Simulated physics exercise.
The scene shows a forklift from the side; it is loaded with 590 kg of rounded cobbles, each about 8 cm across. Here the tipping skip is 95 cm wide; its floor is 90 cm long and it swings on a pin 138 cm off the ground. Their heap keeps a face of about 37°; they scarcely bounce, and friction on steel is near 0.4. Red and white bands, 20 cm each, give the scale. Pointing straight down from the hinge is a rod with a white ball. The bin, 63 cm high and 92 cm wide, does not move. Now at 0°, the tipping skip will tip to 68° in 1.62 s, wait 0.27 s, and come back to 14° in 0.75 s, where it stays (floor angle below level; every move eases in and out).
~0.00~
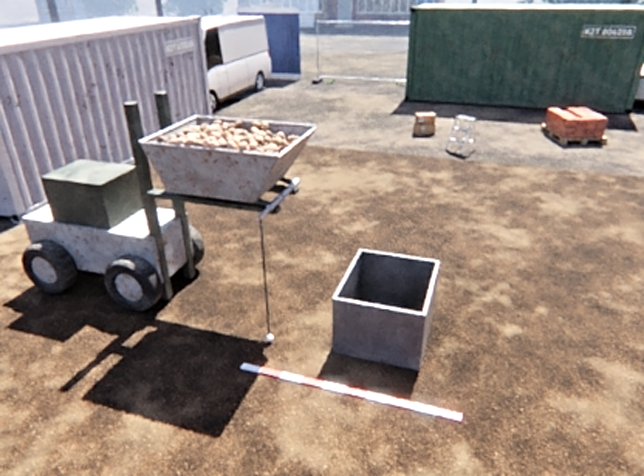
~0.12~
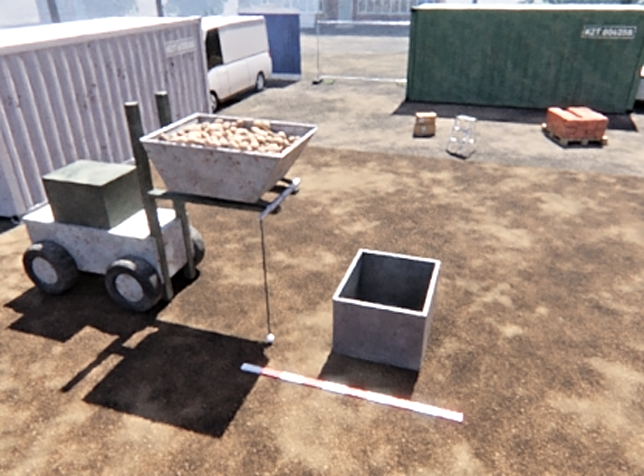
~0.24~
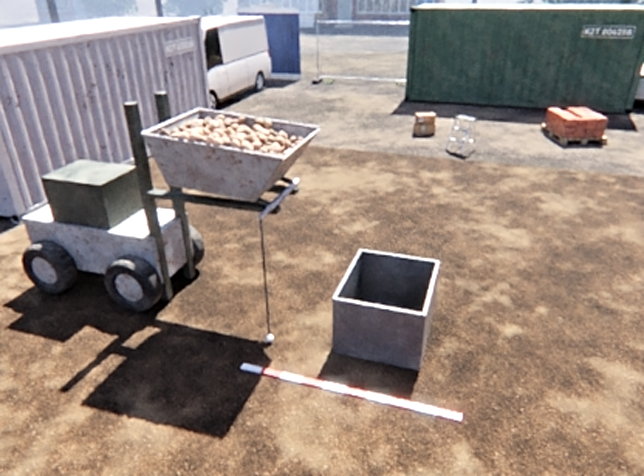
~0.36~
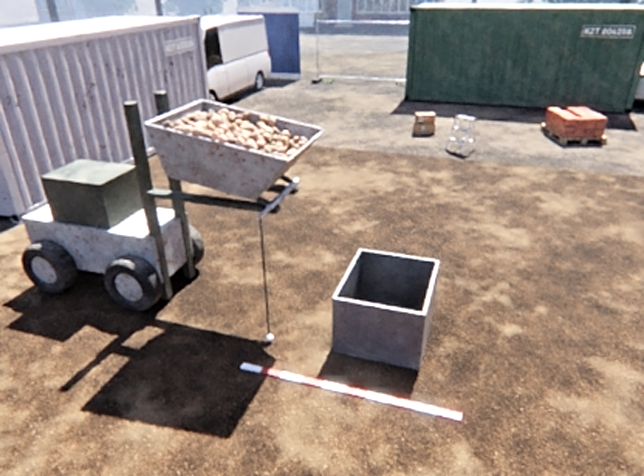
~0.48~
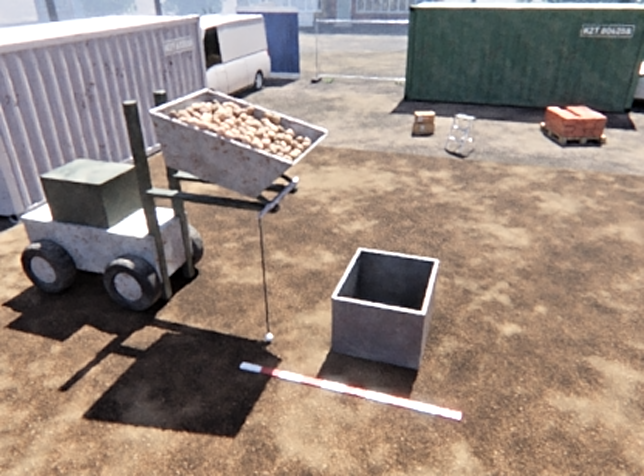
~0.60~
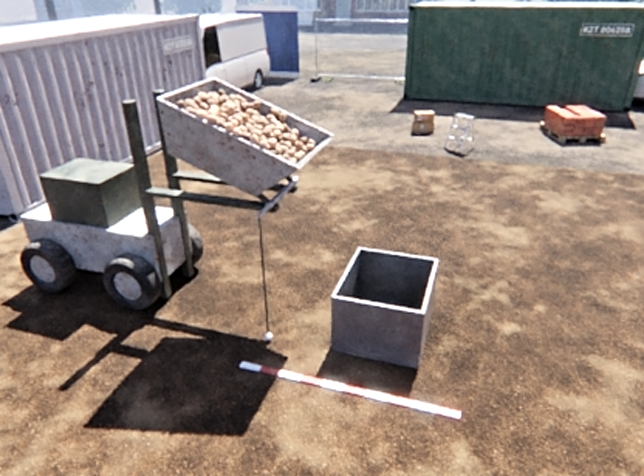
In a sunny dirt yard, a small forklift stood still beside an open gray bin, holding a raised skip full of rounded stones, and the skip slowly tilted down toward the right.
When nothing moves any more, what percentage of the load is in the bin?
About 45 per cent.
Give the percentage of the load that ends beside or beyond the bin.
Around 15 per cent of the load ends up there.
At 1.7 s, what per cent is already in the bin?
Close to 20 per cent at that time.
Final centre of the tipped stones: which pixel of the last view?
Look at roughly (396, 321).
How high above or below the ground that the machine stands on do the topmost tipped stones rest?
Close to 46 cm above that ground.
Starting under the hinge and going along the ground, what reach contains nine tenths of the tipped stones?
Distance along the ground: Some 160 cm.
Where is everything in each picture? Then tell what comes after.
Lip at (278, 157), floor tilted 0°, highest stones at (227, 128), in the first picture.
Lip at (280, 157), floor tilted 1°, highest stones at (222, 127); the stones move at 0.2 m/s on average, in the second picture.
Lip at (282, 159), floor tilted 4°, highest stones at (209, 123); the stones move at 0.4 m/s on average, in the third picture.
Lip at (287, 161), floor tilted 9°, highest stones at (212, 117); the stones move at 0.6 m/s on average, in the fourth picture.
Lip at (292, 164), floor tilted 14°, highest stones at (209, 108); the stones move at 0.6 m/s on average, in the fifth picture.
The tipping skip is at 21°, its lip at (298, 169); the top of the load is at (215, 98); the stones move at 0.7 m/s on average, in the sixth picture.
After 1.2 s the floor is at 58°; 99 % in the tipping skip, 1 % short of the bin; the foremost stones are at (333, 184).
After 1.7 s the floor is at 68°; 73 % in the tipping skip, 1 % short of the bin, 20 % in the bin, 5 % beside or beyond the bin; the foremost stones are at (414, 308).
After 3.1 s the floor is at 14°; 33 % in the tipping skip, 3 % short of the bin, 47 % in the bin, 17 % beside or beyond the bin; the foremost stones are at (567, 414).
After 5.7 s the floor is at 14°; 33 % in the tipping skip, 3 % short of the bin, 47 % in the bin, 16 % beside or beyond the bin; the foremost stones are at (579, 407).
